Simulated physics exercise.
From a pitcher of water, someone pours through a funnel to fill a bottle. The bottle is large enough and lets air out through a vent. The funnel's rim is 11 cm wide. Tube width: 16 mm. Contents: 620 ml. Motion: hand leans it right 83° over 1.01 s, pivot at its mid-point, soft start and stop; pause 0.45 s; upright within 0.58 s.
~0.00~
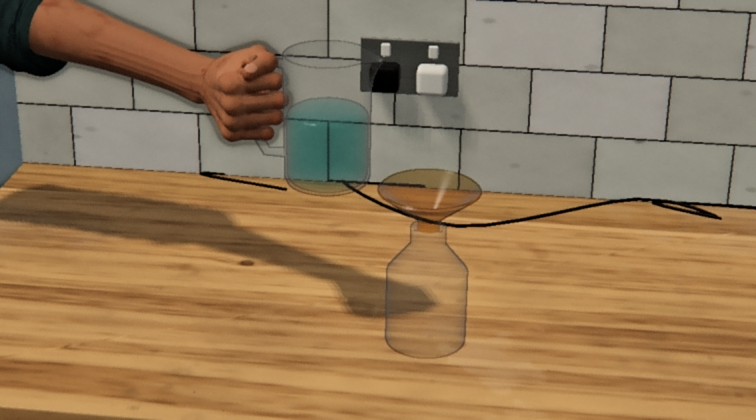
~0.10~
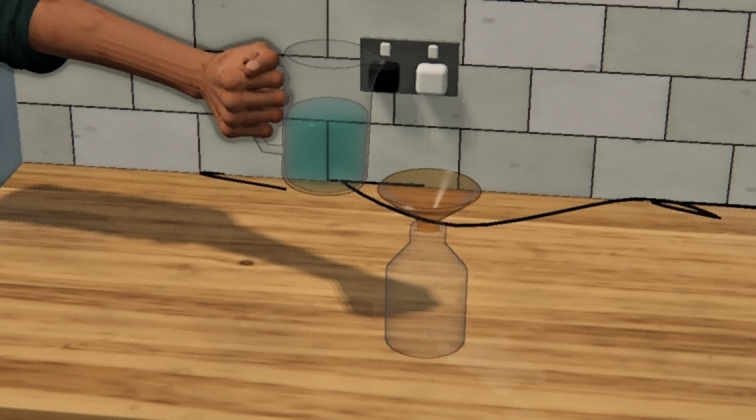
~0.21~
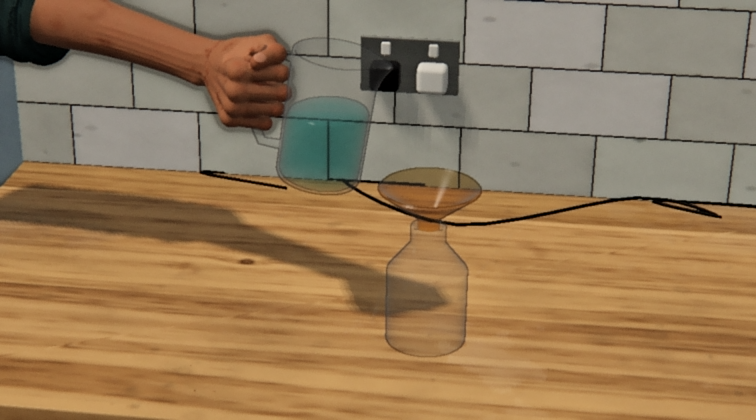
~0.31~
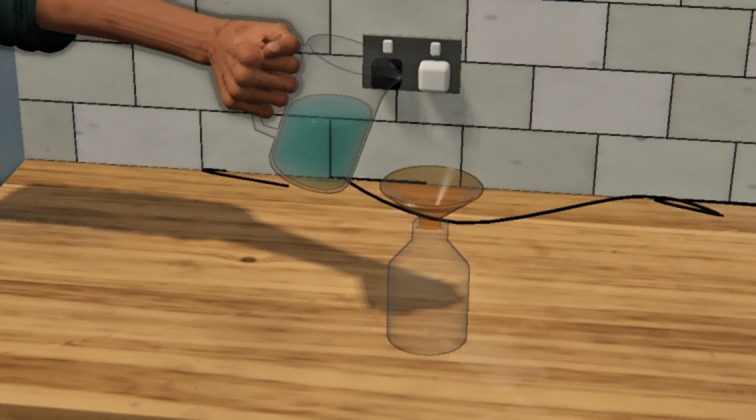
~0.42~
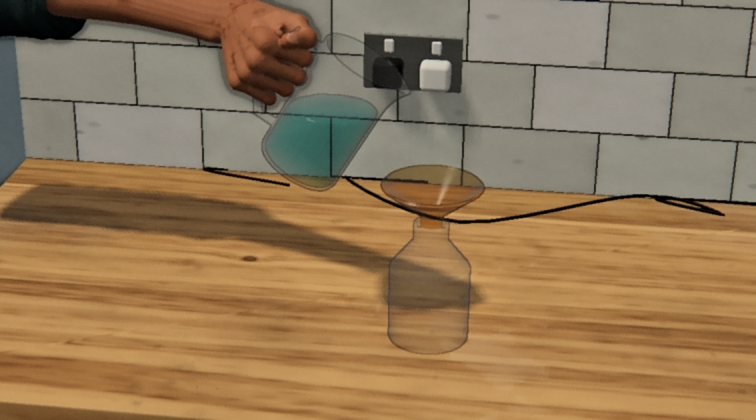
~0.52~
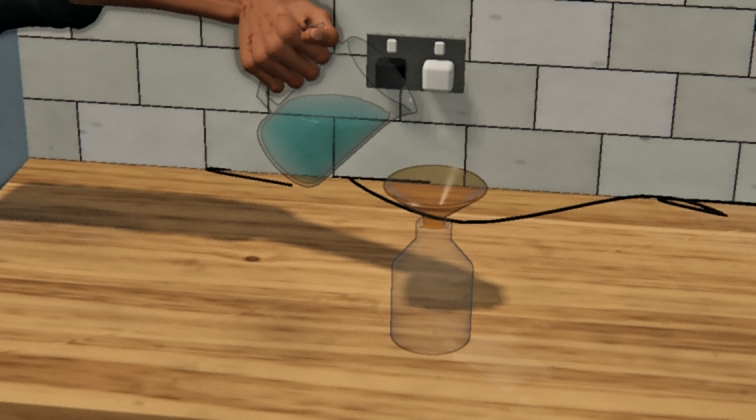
On a wooden kitchen counter against a tiled wall, a hand holds a clear pitcher of blue-green water upright, then leans it steadily to the right, above and beside an amber funnel set in an empty clear bottle.
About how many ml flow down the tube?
About 180 ml.
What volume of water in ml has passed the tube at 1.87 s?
Volume estimate: Close to 130 ml.
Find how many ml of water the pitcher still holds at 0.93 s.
Some 500 ml are still held at that time.
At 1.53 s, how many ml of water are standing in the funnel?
I'd put it at about 60 ml.
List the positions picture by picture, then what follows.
In the first frame, it leans 0°; its right rim is at (383, 59); the water meets the walls at (298, 107) and (360, 111); the funnel's rim runs from (383, 190) to (477, 196).
In the second frame, it leans 2°; its right rim is at (385, 61); the water meets the walls at (297, 107) and (359, 110).
In the third frame, it leans 8°; its right rim is at (392, 67); the water meets the walls at (295, 106) and (363, 110).
In the fourth frame, it leans 18°; its right rim is at (403, 77); the water meets the walls at (290, 108) and (365, 110).
In the fifth frame, it leans 30°; its right rim is at (411, 92); the water meets the walls at (279, 120) and (370, 109).
In the sixth frame, it leans 44°; its right rim is at (418, 111); the water meets the walls at (275, 116) and (382, 112).
By 0.93 s the tilt is 82° and 10 ml has passed the tube, 45 ml is in the funnel, 500 ml in the pitcher and 0 ml has missed.
By 1.22 s the tilt is 83° and 55 ml has passed the tube, 65 ml is in the funnel, 280 ml in the pitcher and 55 ml has missed.
By 1.53 s the tilt is 80° and 100 ml has passed the tube, 60 ml is in the funnel, 185 ml in the pitcher and 240 ml has missed.
By 1.87 s the tilt is 17° and 130 ml has passed the tube, 50 ml is in the funnel, 170 ml in the pitcher and 270 ml has missed.
At rest 180 ml has passed the tube, 0 ml is in the funnel, 170 ml in the pitcher and 270 ml has missed.
